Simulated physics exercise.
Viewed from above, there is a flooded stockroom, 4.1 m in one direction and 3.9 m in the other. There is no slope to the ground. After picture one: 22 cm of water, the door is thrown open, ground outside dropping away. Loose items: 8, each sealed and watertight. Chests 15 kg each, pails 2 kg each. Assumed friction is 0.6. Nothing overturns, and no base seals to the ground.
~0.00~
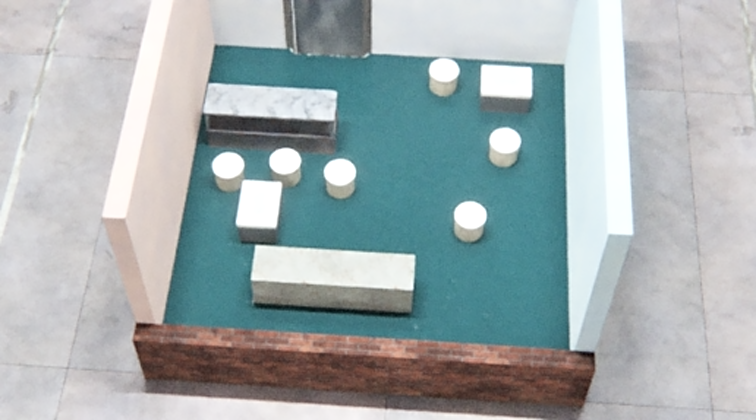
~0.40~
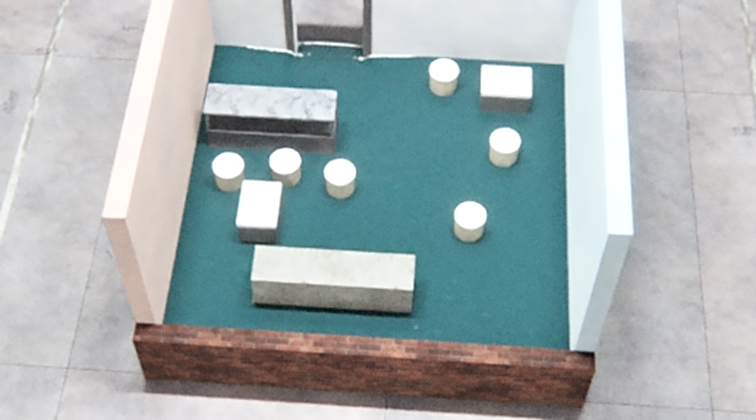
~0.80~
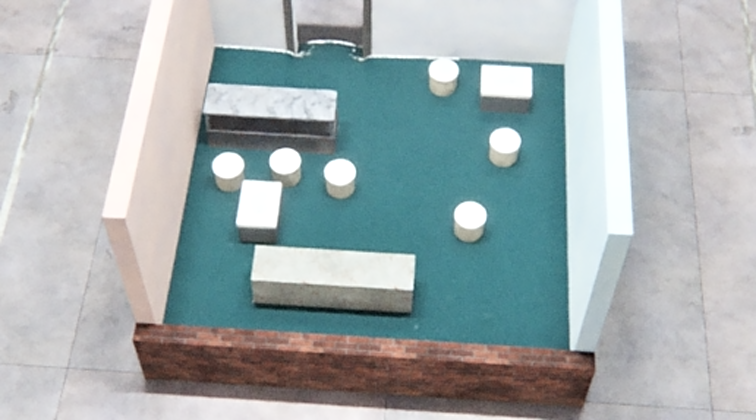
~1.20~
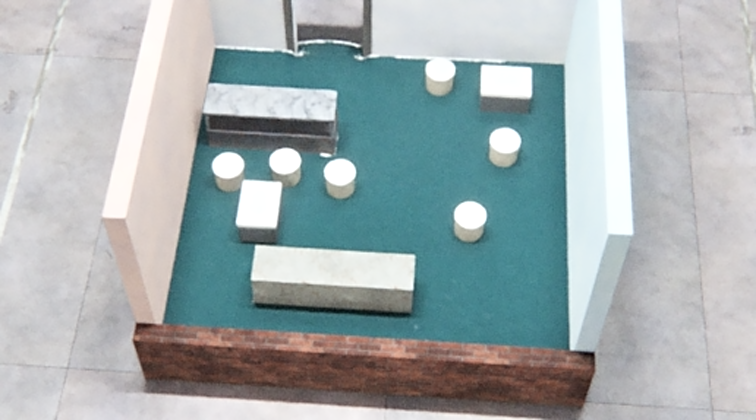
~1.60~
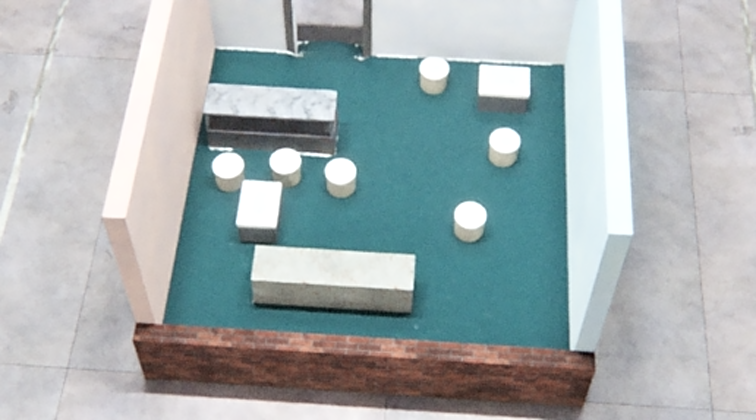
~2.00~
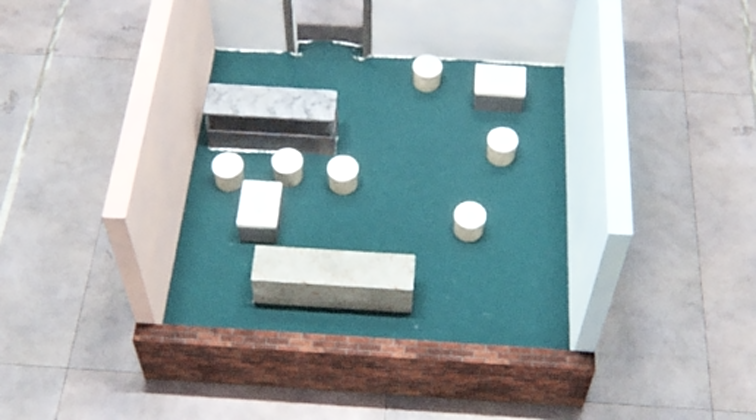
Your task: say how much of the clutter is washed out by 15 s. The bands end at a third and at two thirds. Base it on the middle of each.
It ends in the middle band.
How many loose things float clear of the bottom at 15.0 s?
Just then, the number is 5.
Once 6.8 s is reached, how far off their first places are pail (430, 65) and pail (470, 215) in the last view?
Respectively: Gone out and 50 cm.
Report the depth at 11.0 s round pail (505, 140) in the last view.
Roughly 15 cm.
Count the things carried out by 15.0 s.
My count is 3.
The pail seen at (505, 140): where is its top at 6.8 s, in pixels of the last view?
About (480, 109).
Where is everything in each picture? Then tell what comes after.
In the first frame, a pail at (444, 70), afloat; a chest at (507, 80) floats; 22 cm deep round most things; 0 of 8 have shifted.
In the second frame, a pail at (444, 70) floats; a chest at (507, 80) floats; about 3220 L in view; 0 of 8 have shifted.
In the third frame, a pail at (444, 70), afloat; a chest at (507, 80), afloat; about 3180 L in view; 0 of 8 have shifted.
In the fourth frame, a pail at (441, 69), afloat, 5 cm from its start; a chest at (506, 80) floats; about 3140 L in view; 0 of 8 have shifted.
In the fifth frame, a pail at (434, 68) floats, 12 cm from its start; a chest at (505, 80) floats; about 3100 L in view; 1 of 8 have shifted.
In the sixth frame, a pail at (428, 66) floats, 20 cm from its start; a chest at (500, 79) floats, 7 cm from its start; 21 cm deep round most things; 3 of 8 have shifted.
After 3.0 s 0 of 8 are out; 8 afloat.
After 6.8 s 1 of 8 are out; 7 afloat.
After 11.0 s 2 of 8 are out; 6 afloat.
After 15.0 s 3 of 8 are out; 5 afloat.
